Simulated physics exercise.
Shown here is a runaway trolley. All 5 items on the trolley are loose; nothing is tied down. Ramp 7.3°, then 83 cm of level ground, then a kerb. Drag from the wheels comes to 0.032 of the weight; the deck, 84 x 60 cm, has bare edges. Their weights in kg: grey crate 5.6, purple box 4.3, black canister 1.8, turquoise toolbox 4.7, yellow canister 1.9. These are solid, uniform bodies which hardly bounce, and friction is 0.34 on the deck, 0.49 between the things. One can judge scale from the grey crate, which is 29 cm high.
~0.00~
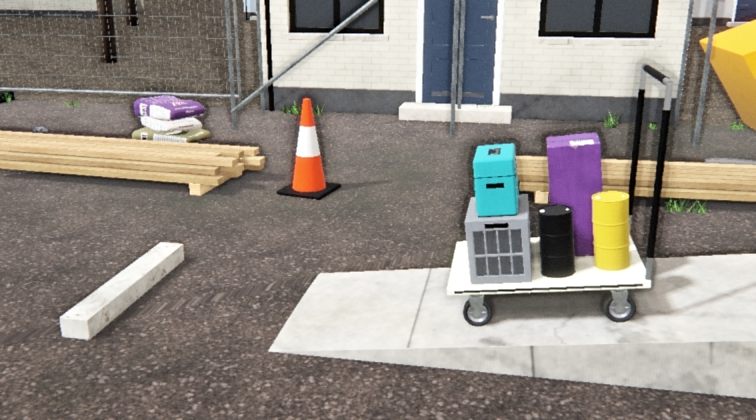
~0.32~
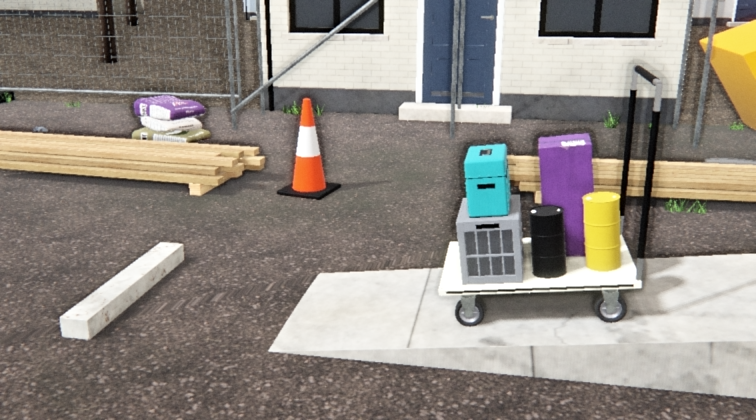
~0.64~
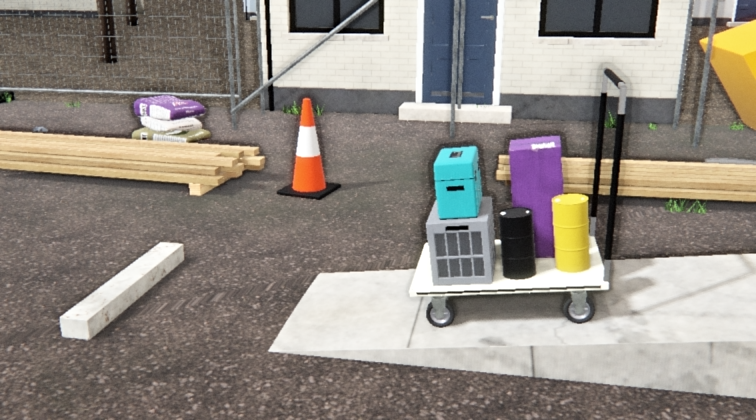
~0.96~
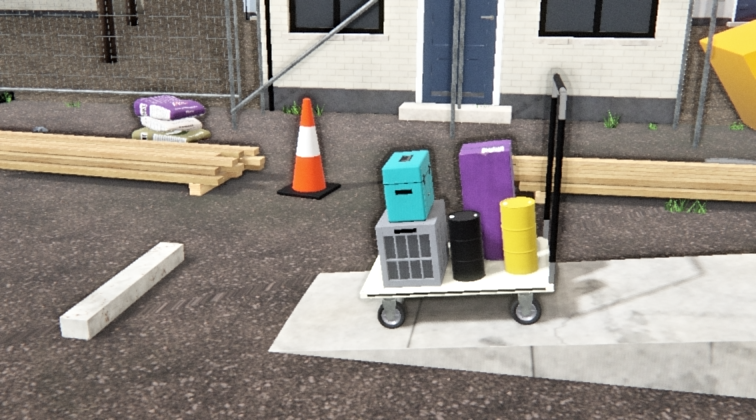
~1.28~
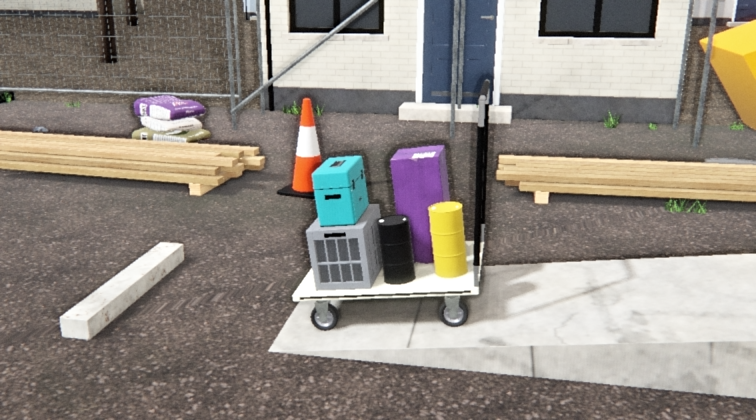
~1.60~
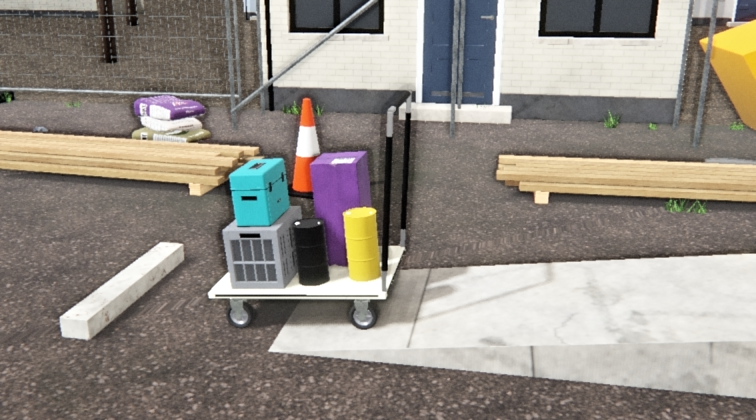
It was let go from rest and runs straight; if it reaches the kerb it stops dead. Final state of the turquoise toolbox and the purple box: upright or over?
Turquoise toolbox: Over, purple box: Upright.
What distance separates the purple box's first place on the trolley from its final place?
Roughly 26 cm.
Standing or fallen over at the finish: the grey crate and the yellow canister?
The grey crate falls over; the yellow canister stays upright.
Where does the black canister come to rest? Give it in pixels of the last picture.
It comes to rest somewhere around (154, 247).
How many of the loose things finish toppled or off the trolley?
So, 2 in all.
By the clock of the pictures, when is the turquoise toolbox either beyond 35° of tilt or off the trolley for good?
Around 2.3 s on the clock.
After 2.10 s, trolley at the kerb; turquoise toolbox slid 11 cm near (134, 186); purple box slid 11 cm near (219, 208); grey crate slid 11 cm.
After 2.20 s, trolley at the kerb; turquoise toolbox slid 20 cm near (117, 185); purple box slid 19 cm near (203, 208); grey crate slid 18 cm.
After 2.40 s, trolley at the kerb; grey crate and turquoise toolbox now off the trolley; purple box slid 26 cm near (191, 207); black canister slid 24 cm.
After 2.70 s, trolley at the kerb; purple box slid 26 cm near (191, 207); yellow canister slid 26 cm; black canister slid 23 cm.
At rest (3.4 s), off the trolley and tipped over, grey crate and turquoise toolbox; not toppled but over 10 cm from the start, purple box, black canister and yellow canister. Seen from the same camera at the end, turquoise toolbox near (24, 276), purple box near (191, 207).
